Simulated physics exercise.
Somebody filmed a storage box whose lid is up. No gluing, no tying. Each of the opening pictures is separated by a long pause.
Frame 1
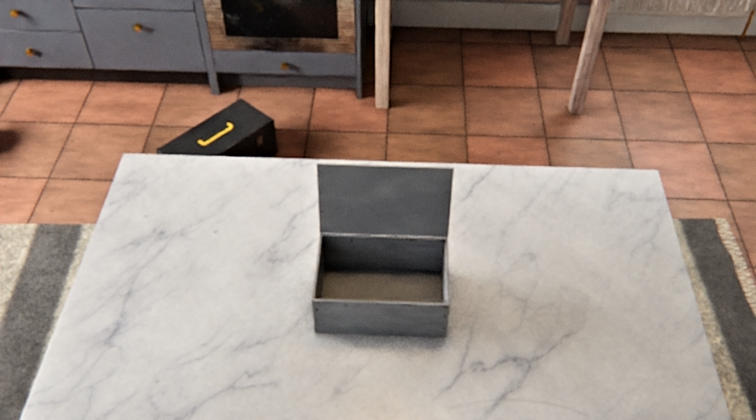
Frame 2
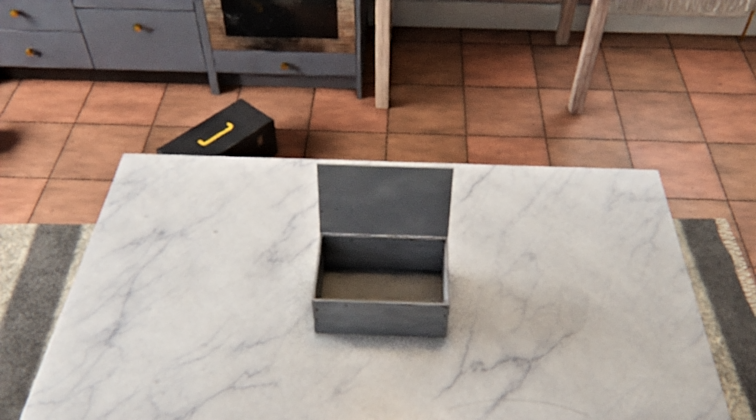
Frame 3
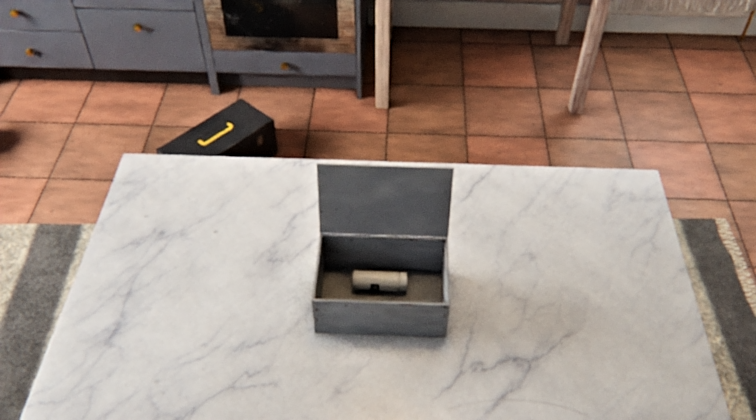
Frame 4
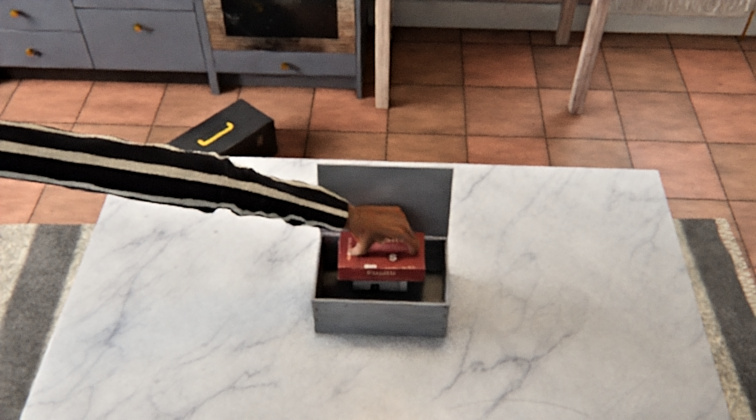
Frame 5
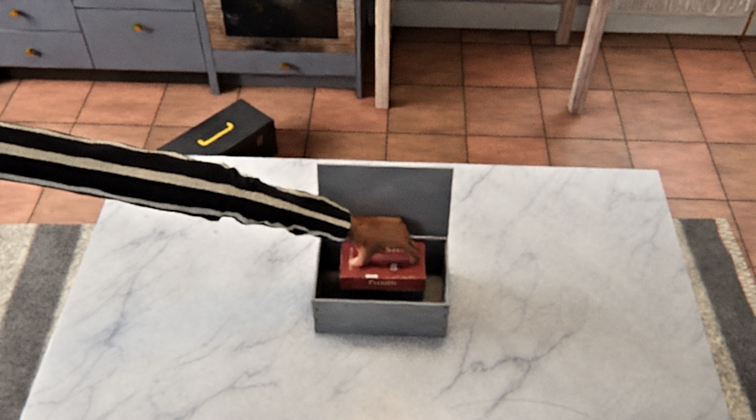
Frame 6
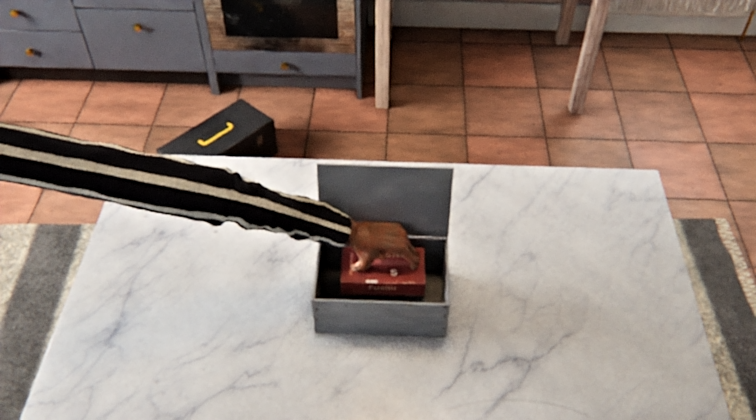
A hand lowers a red packet into an open gray box containing a small cylinder.
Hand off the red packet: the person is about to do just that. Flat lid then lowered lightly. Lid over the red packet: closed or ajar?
Closed.
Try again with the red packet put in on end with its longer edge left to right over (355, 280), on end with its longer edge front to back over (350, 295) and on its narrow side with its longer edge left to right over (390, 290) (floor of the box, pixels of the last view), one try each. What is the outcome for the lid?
First try: It gets propped open; second try: It gets propped open; third try: It comes fully down.
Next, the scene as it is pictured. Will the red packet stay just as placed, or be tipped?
Result: It leans over.
Then, 0.80 s after the last picture, lid starting down; red packet on its side near (383, 296); white shaker rolled a little.
Then, 1.50 s after the last picture, lid 65° above the rim; red packet on its side near (383, 297).
Then, 1.80 s after the last picture, lid 33° above the rim; red packet on its side near (383, 297).
Then, 2.50 s after the last picture, lid shut; red packet on its side near (383, 297).
At rest, lid shut; tipped over in the box, red packet; white shaker in place. Seen from the same camera at the end, red packet near (383, 297).
